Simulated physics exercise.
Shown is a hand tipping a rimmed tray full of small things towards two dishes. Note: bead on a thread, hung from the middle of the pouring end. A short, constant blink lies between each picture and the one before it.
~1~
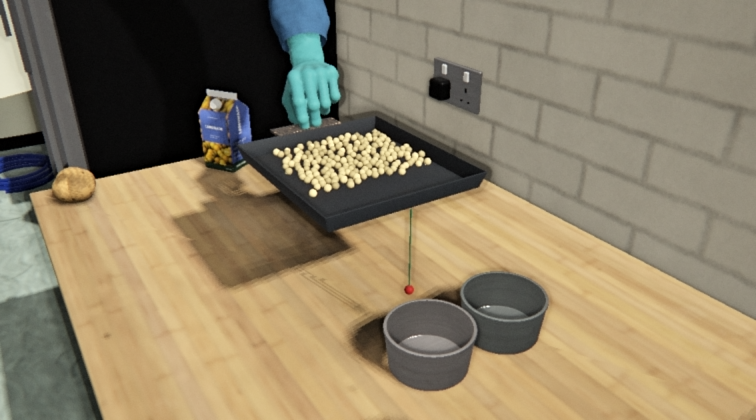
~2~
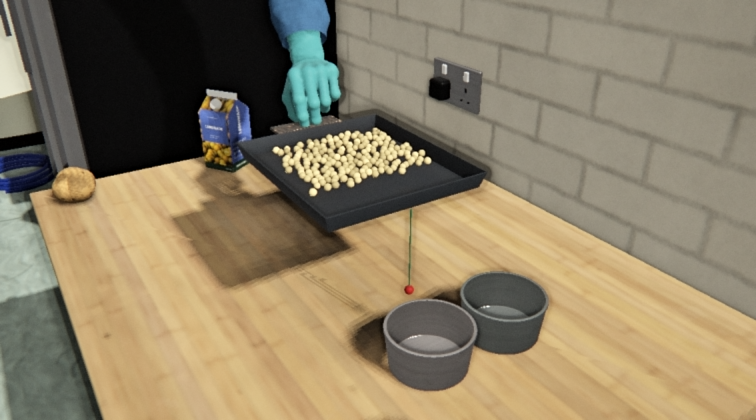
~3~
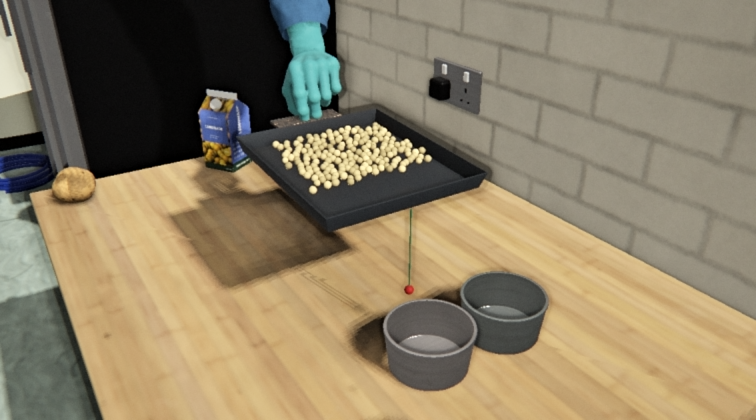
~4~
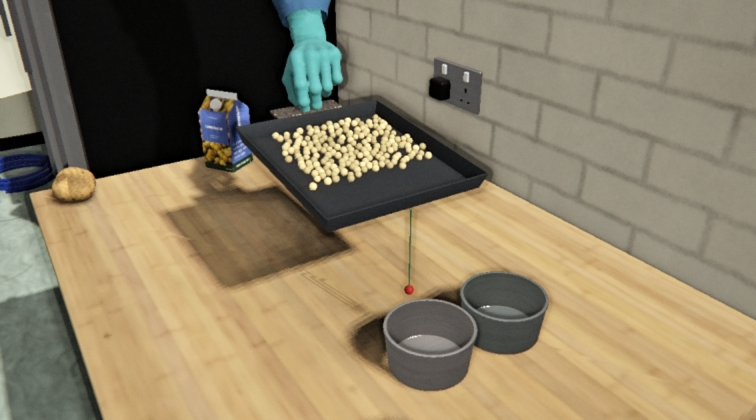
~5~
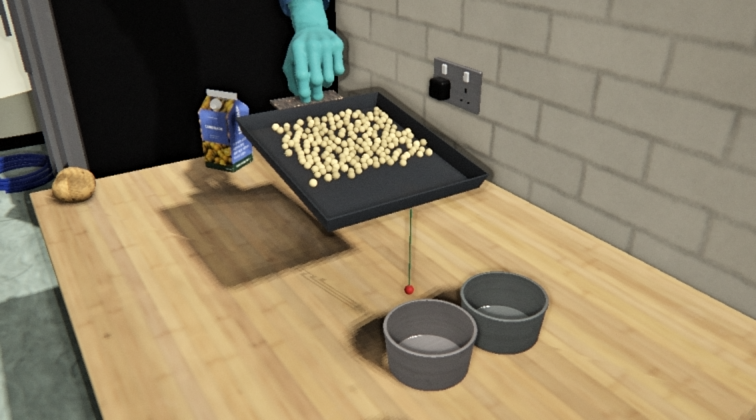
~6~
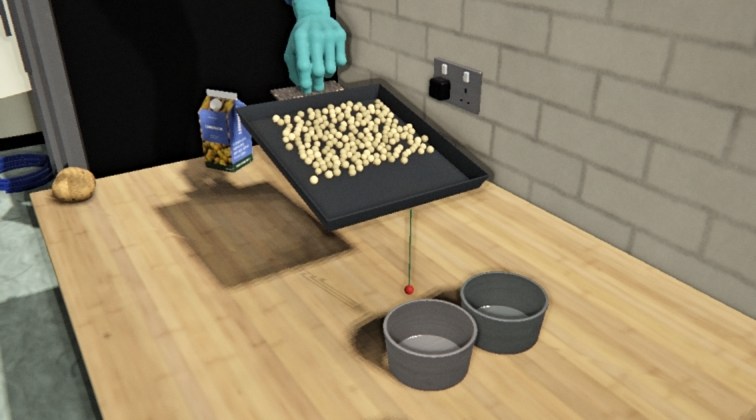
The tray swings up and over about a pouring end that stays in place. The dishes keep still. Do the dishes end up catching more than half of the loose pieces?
Yes.
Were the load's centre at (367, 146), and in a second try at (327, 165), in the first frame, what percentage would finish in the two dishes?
First case around 80 %, second case around 70 %.
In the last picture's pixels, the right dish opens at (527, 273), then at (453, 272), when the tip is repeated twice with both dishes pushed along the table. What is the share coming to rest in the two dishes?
It comes to near 50 per cent the first time and near 0 per cent the second time.
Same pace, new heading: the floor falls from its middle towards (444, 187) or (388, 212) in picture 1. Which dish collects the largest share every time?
Going by the two slopes in order, it's the right-side one and then the left-side one.
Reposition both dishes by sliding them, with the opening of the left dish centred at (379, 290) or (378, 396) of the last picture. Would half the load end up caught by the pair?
The first place gets a lesser share, the second a lesser share.
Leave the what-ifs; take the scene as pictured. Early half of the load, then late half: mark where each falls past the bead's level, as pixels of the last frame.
Near (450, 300) to start, and near (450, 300) afterwards.
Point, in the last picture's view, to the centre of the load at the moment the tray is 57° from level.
(421, 190).
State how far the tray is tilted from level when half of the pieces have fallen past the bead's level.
That happens at around 100°.
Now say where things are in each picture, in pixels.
Corners of the pouring end at (328, 215) and (480, 171), level; middle of the load at (349, 158), soya beans; left dish at (457, 366); right dish at (532, 331); bead on its thread at (409, 290), in the first picture.
Corners of the pouring end at (328, 215) and (480, 171), level; middle of the load at (349, 157), in the second picture.
Corners of the pouring end at (329, 215) and (481, 172), tipped barely, level across its low end; middle of the load at (349, 153), in the third picture.
Corners of the pouring end at (329, 215) and (481, 172), tipped a little, level across its low end; middle of the load at (349, 147), in the fourth picture.
Corners of the pouring end at (330, 216) and (482, 173), tipped a little, level across its low end; middle of the load at (350, 141), in the fifth picture.
Corners of the pouring end at (331, 216) and (482, 174), tipped a little, level across its low end; middle of the load at (351, 136); left dish at (457, 366); right dish at (532, 331), in the sixth picture.
Soon, tray tipped steeply; nearly all on the tray; a stray few in the left dish; a stray few in the right dish; a stray few in the air.
A while on, tray tipped right over; about half on the tray; a small part in the left dish; a small part in the right dish; a stray few outside both; about half in the air.
Towards the end, tray tipped past a quarter turn; about half in the left dish; about a third in the right dish; about a quarter outside both.
Finally, tray tipped past a quarter turn; about half in the left dish; about a third in the right dish; about a quarter outside both.
